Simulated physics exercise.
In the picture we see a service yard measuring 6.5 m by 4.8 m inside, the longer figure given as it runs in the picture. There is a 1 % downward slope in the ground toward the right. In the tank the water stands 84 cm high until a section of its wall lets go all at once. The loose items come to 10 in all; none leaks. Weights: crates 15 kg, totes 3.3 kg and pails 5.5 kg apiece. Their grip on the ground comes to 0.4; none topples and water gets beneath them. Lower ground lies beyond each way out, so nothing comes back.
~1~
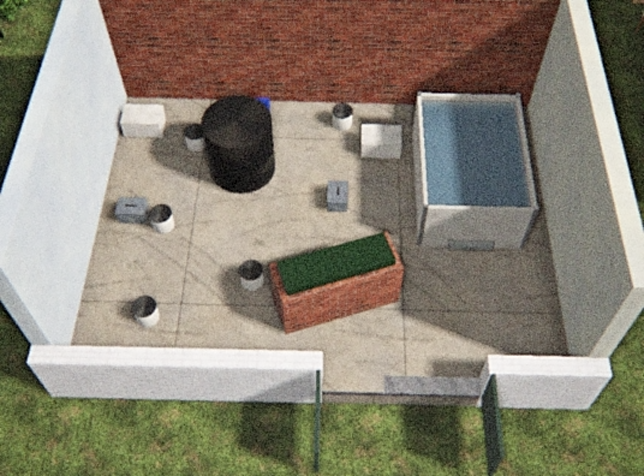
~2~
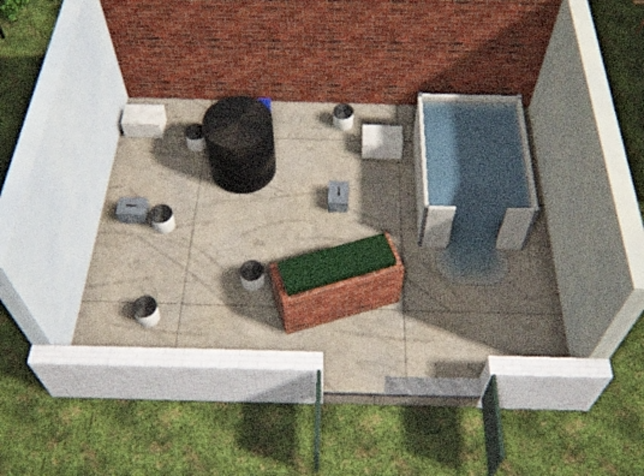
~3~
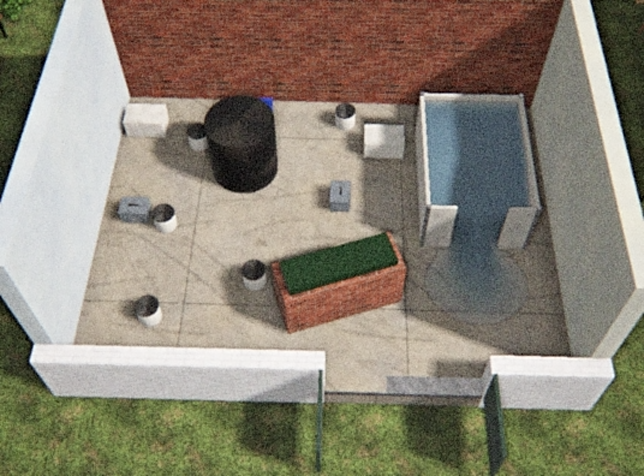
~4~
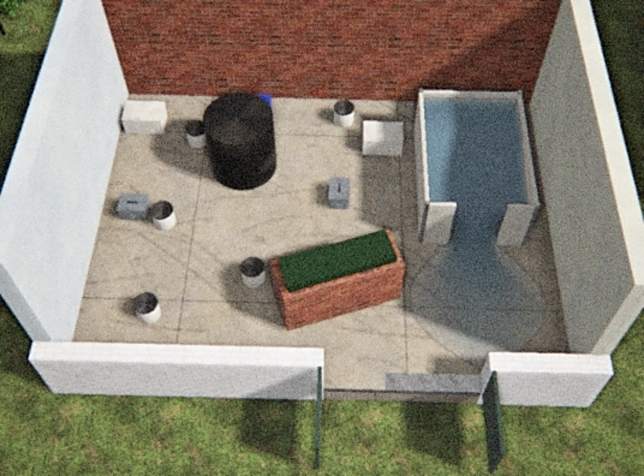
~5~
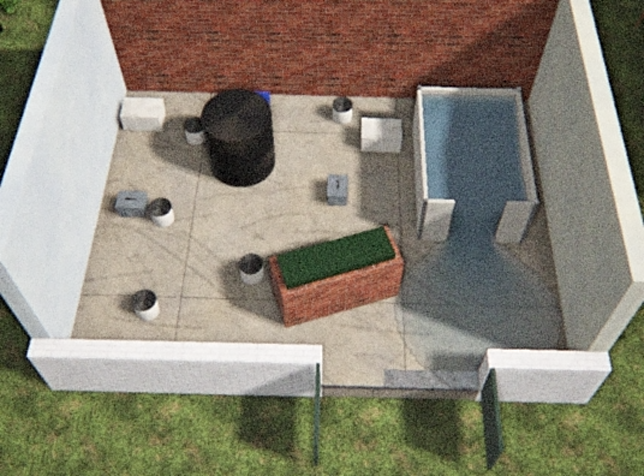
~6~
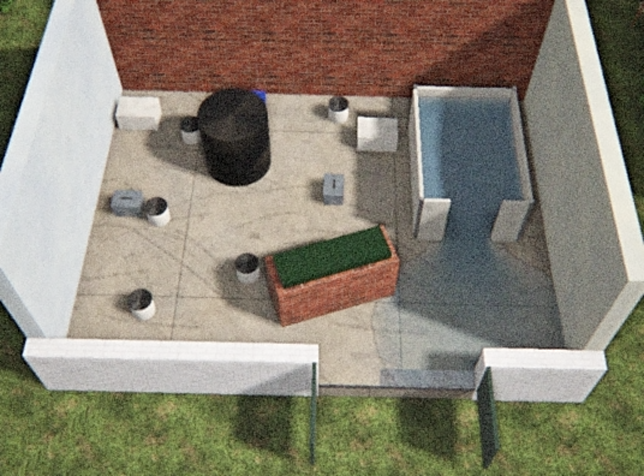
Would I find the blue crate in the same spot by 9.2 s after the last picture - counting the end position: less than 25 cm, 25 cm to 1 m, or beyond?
Chances are it never really leaves its spot.
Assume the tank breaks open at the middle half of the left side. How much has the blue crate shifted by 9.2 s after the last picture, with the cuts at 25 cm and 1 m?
With that failure, the blue crate lands a long way off.
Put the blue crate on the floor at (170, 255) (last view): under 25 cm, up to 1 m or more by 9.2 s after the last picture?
As it turns out, it barely budges.
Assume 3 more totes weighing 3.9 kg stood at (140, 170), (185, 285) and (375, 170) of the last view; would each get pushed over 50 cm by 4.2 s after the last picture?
Going through them in the order asked, they come out shy of the mark, shy of the mark and shy of the mark.
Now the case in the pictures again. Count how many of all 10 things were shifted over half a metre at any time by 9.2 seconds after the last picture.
0.
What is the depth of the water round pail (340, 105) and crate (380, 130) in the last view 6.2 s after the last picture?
First about 4 cm, second about 2 cm.
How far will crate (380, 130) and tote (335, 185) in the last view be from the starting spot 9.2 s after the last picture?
0 cm and 5 cm, respectively.
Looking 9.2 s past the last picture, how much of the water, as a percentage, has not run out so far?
Remaining: Approx. 44 per cent.
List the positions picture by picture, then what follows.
The first picture shows the blue crate at (255, 112), on the bottom; 2.9 m2 under water; 0 of 10 have shifted.
The second picture shows the blue crate at (256, 112), on the bottom; 3.4 m2 under water; 0 of 10 have shifted.
The third picture shows the blue crate at (258, 112) rests on the ground; 4.2 m2 under water; 0 of 10 have shifted.
The fourth picture shows the blue crate at (257, 109) rests on the ground; water covers 5.2 m2; 0 of 10 have shifted.
The fifth picture shows the blue crate at (255, 106) rests on the ground; water covers 6.4 m2; 0 of 10 have shifted.
The sixth picture shows the blue crate at (251, 105), on the bottom; water covers 7.3 m2; 0 of 10 have shifted.
Then, 1.2 s after the last picture the blue crate is near (251, 105), 0.0 m from its start, aground; 0 of 10 are out; 0 afloat.
Then, 3.8 s after the last picture the blue crate is near (251, 105), 0.0 m from its start, aground; 0 of 10 are out; 0 afloat.
Then, 6.2 s after the last picture the blue crate is near (251, 105), 0.0 m from its start, aground; 0 of 10 are out; 0 afloat.
Then, 9.2 s after the last picture the blue crate is near (251, 105), 0.0 m from its start, aground; 0 of 10 are out; 0 afloat.
